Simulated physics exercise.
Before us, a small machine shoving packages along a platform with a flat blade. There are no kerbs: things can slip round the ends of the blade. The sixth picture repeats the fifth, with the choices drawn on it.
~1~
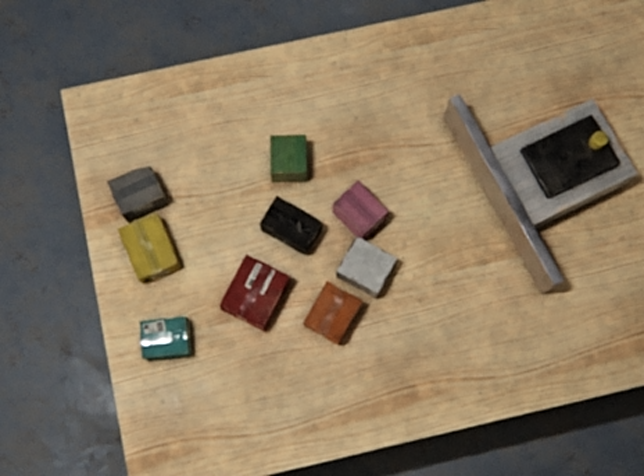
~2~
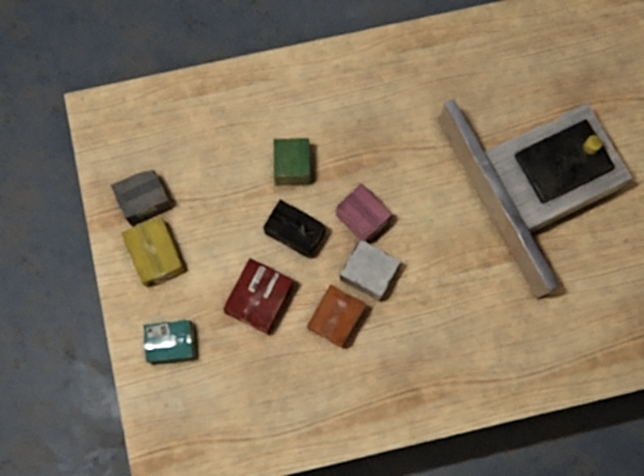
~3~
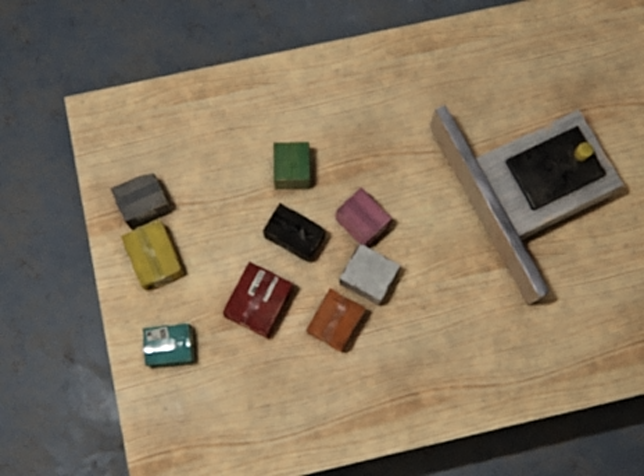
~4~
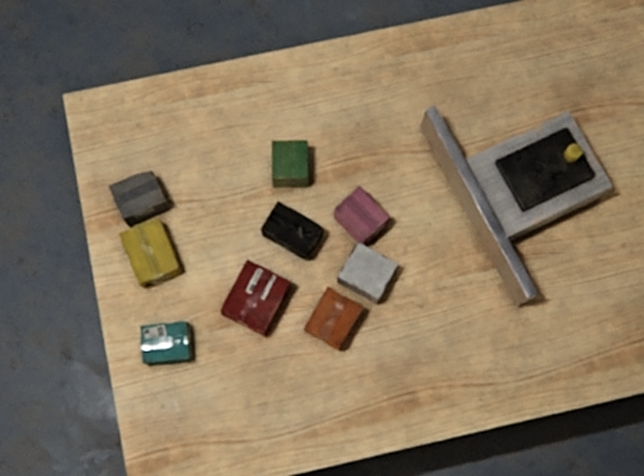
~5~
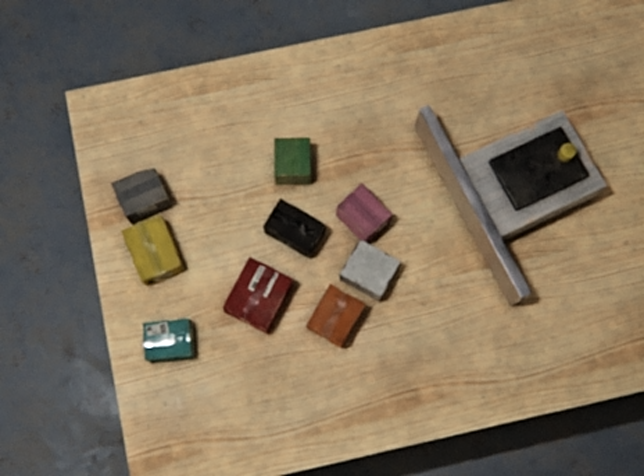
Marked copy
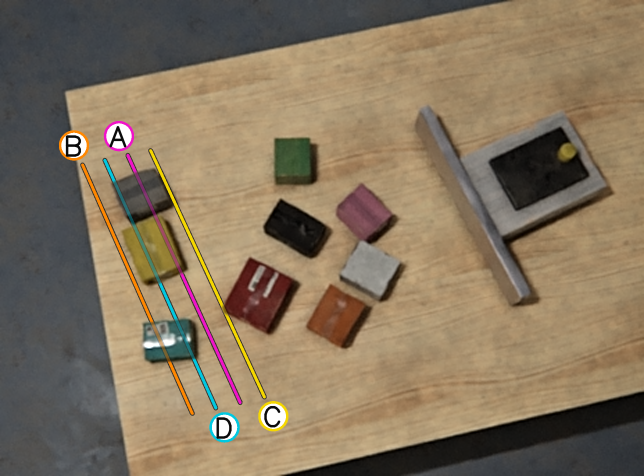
We see nine small coloured blocks scattered across a wooden platform, with a flat-bladed machine on the right. The machine moves gradually leftward toward the blocks in small steps, not touching them, while the blocks stay in place.
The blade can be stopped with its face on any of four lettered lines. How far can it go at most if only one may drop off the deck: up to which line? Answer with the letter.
No second one falls up to C.
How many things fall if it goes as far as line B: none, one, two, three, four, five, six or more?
Six or more.
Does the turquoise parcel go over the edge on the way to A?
Yes.
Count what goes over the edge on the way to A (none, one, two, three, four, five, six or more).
In all, two.
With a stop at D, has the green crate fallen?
No.
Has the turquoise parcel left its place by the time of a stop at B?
Yes.
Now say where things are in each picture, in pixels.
Orange parcel (332, 313); black box (291, 226); robot (565, 159), in the first picture.
Robot (559, 163); red parcel (259, 297), in the second picture.
Robot (550, 170); white crate (370, 275), in the third picture.
Robot (539, 171); turquoise parcel (167, 344), in the fourth picture.
Robot (533, 170); orange parcel (335, 316); black box (295, 229); green crate (293, 161), in the fifth picture.
On the marked copy, A at (182, 275); B at (136, 285); C at (206, 270); D at (158, 280).
Following C. Soon after the start, robot (439, 191); white crate (359, 273); pink box (345, 216).
Later, robot (342, 211); orange parcel (300, 354); red parcel (226, 312).
In the end, robot (267, 228); turquoise parcel (114, 370); yellow parcel (100, 264); none fallen.
As for the rest, A drops two; B drops six; D drops four.
